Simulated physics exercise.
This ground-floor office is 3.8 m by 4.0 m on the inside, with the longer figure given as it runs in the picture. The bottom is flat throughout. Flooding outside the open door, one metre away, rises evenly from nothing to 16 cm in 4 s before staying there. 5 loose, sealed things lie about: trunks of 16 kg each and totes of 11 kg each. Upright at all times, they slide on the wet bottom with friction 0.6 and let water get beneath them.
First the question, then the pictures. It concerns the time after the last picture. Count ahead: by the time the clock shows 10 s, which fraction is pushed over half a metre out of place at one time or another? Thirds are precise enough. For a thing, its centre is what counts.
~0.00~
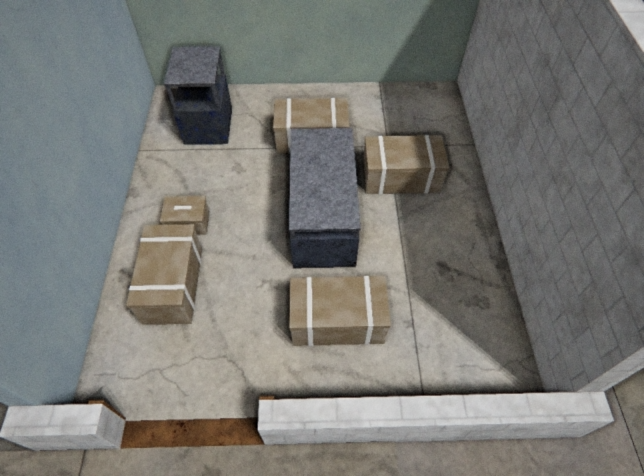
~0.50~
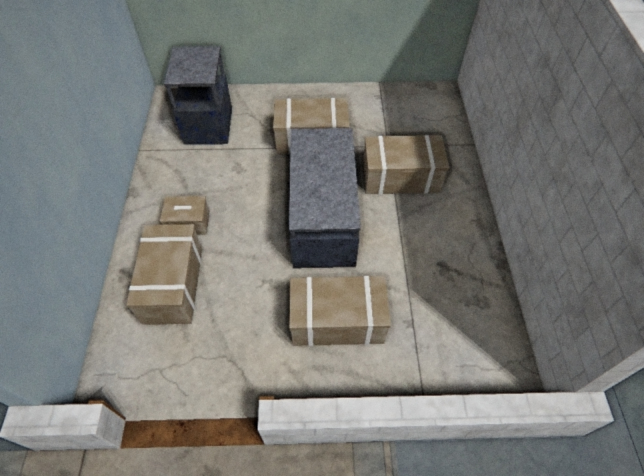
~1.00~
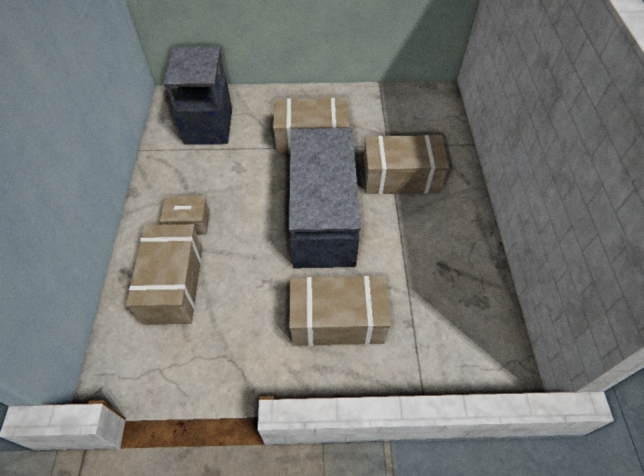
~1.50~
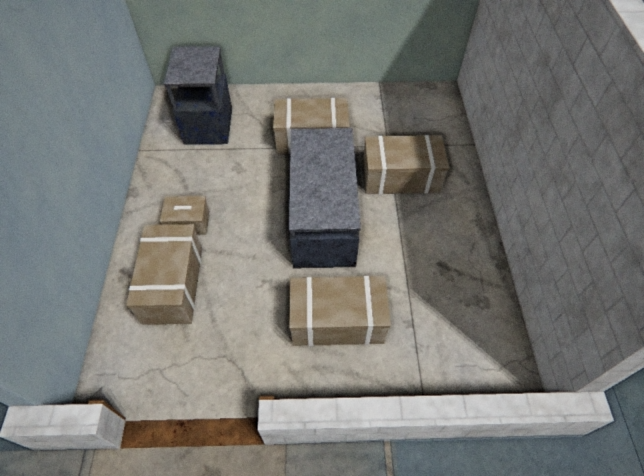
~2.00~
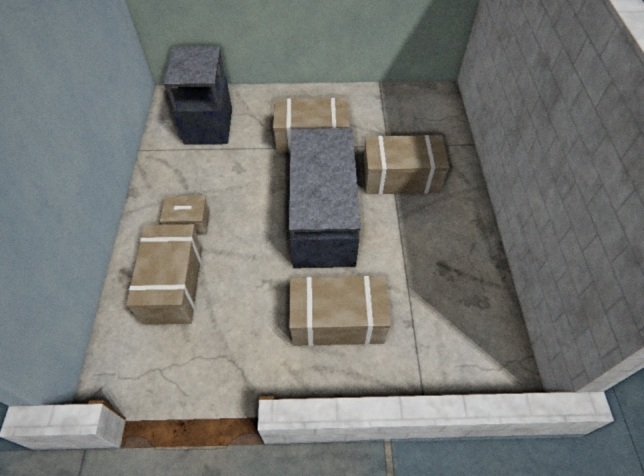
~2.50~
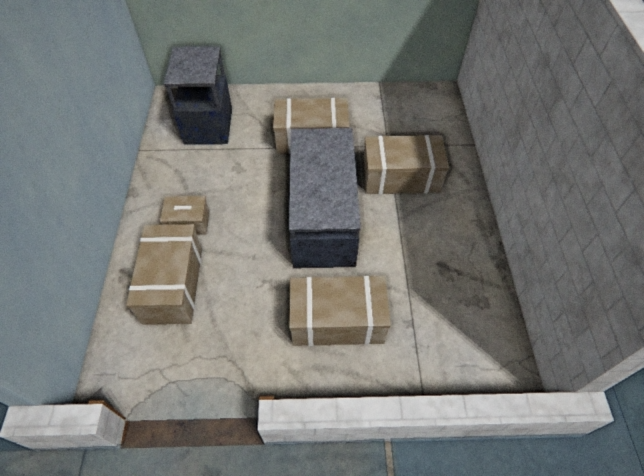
I'd put it at less than a third.
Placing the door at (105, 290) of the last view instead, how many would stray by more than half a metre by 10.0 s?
2.
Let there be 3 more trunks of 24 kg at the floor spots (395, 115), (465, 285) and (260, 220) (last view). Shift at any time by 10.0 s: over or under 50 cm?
Note: Item 1 below threshold; item 2 below threshold; item 3 above threshold.
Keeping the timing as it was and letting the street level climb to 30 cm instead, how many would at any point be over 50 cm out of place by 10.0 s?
It would come to 5 of them.
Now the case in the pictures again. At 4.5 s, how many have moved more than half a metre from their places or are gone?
I make it 0.
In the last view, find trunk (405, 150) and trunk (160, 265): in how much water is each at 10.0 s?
Some 2 cm at the first, some 8 cm at the second.
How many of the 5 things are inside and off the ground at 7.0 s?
By my count, 1.
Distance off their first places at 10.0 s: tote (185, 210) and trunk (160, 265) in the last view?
In turn: 10 cm, 40 cm.
After 3.5 s 0 of 5 are over 50 cm from their spots; 0 afloat.
After 4.5 s 0 of 5 are over 50 cm from their spots; 0 afloat.
After 7.0 s 0 of 5 are over 50 cm from their spots; 1 afloat.
After 10.0 s 0 of 5 are over 50 cm from their spots, and 0 have been at some point; 1 afloat.
